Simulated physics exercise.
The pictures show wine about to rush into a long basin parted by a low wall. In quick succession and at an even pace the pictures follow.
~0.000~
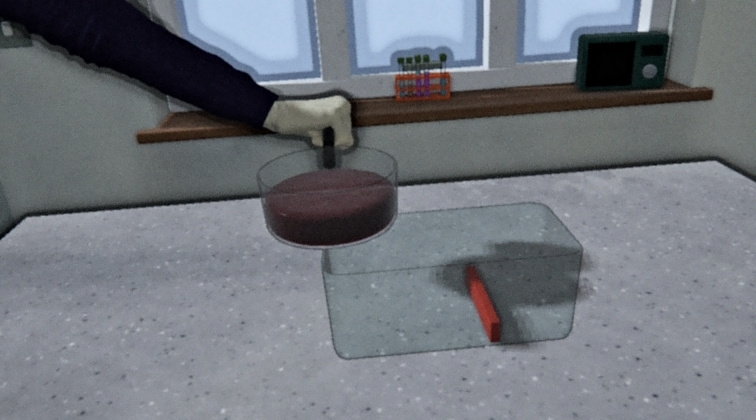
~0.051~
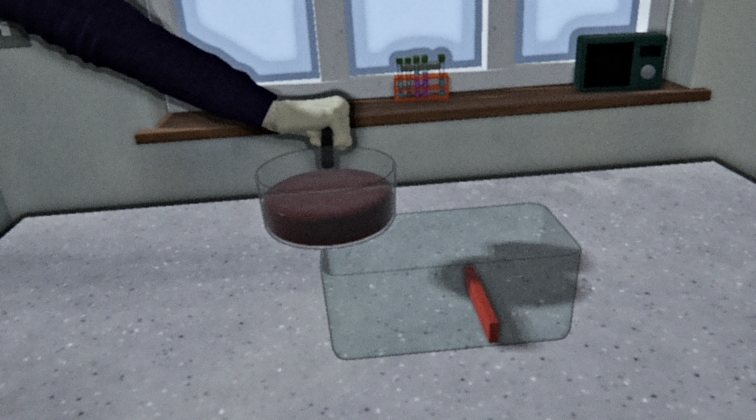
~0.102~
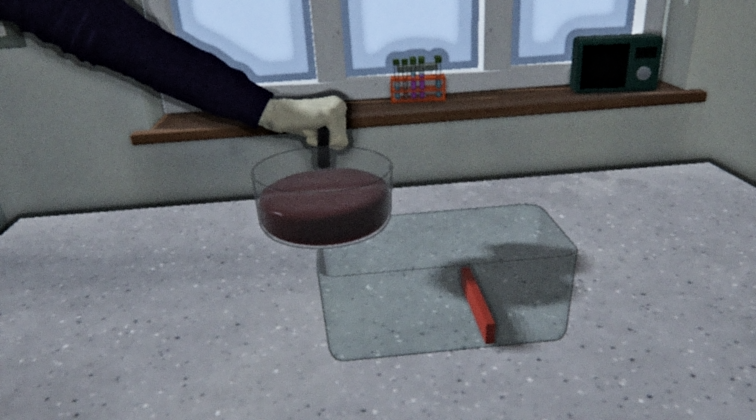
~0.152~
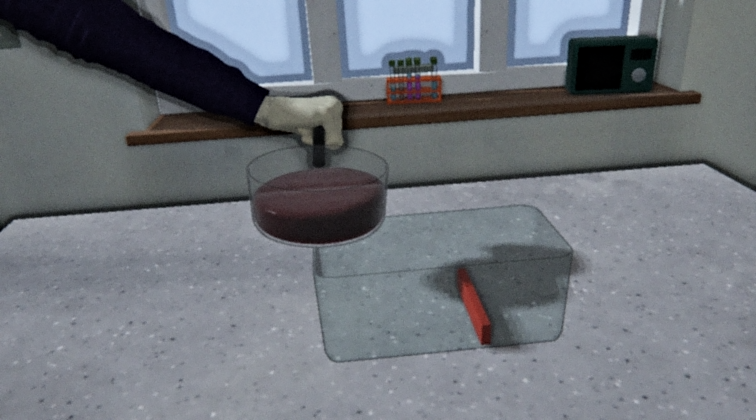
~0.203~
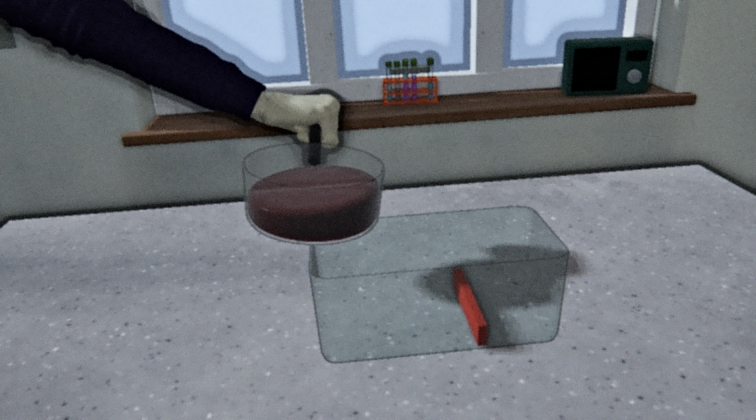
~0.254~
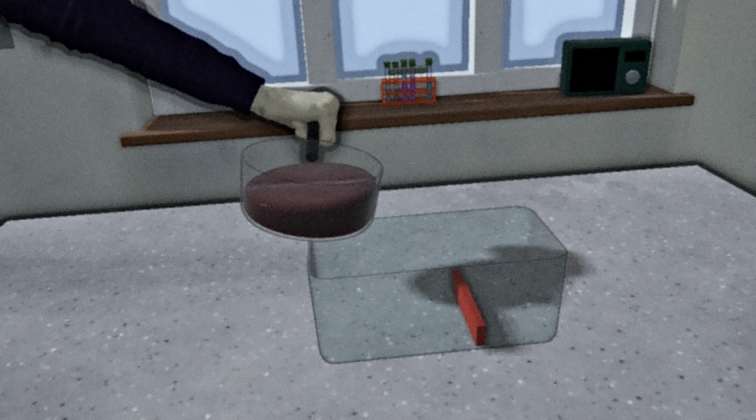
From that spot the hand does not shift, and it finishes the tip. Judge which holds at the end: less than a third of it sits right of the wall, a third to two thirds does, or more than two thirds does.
Honestly, the portion right of the wall is middling, a third to two thirds.
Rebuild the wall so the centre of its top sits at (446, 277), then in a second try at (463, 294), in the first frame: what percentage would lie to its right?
First try 95 per cent, second try 75 per cent.
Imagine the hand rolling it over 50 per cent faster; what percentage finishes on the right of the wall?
It comes to near 40 per cent.
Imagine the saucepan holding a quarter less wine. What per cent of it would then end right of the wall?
About 35 %.
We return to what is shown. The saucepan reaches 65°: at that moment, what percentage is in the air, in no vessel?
Roughly 30 percent.
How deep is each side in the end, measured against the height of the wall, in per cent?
50 % left, 80 % right.
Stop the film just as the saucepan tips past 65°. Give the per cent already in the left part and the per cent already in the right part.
On the left 5 per cent, on the right 0 per cent.
A moment on, the saucepan is tipped part way and 62 per cent is still to pour, 6 is left of the wall and 0 right of it.
Next, the saucepan is tipped right over and 9 per cent is still to pour, 31 is left of the wall and 44 right of it.
Then the saucepan is tipped right over and 0 per cent is still to pour, 55 is left of the wall and 44 right of it.
Later the saucepan is tipped right over and 0 per cent is still to pour, 55 is left of the wall and 44 right of it.
In the end 55 per cent lies left of the wall, 44 right of it and 1 outside.
